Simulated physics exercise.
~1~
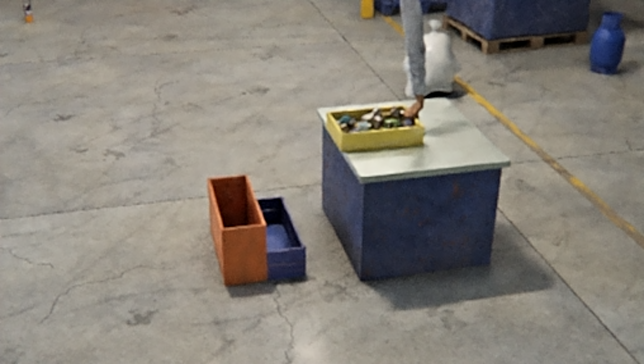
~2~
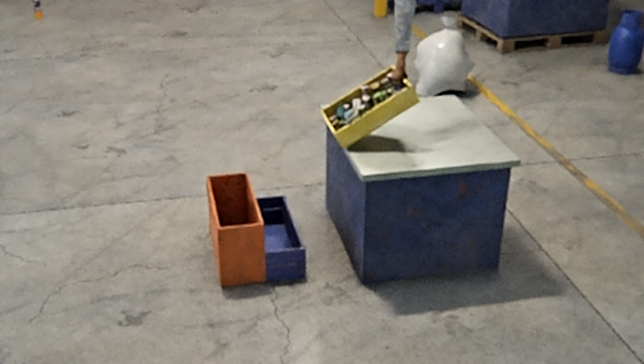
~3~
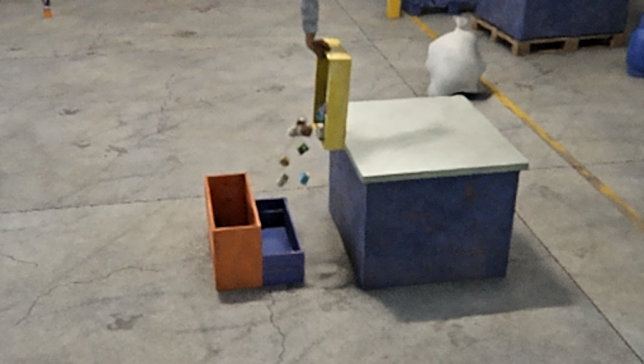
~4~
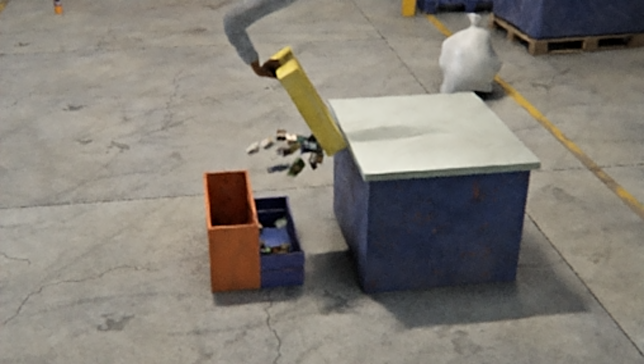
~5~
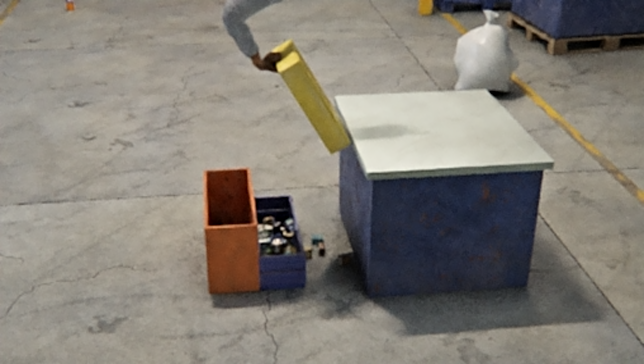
The video shows a hand tipping a yellow box of small, loose items over the left edge of a bench. The items tumble out, mostly into a blue box beside an orange trough, with a few landing on the floor near the bench as the yellow box stays steeply tilted.
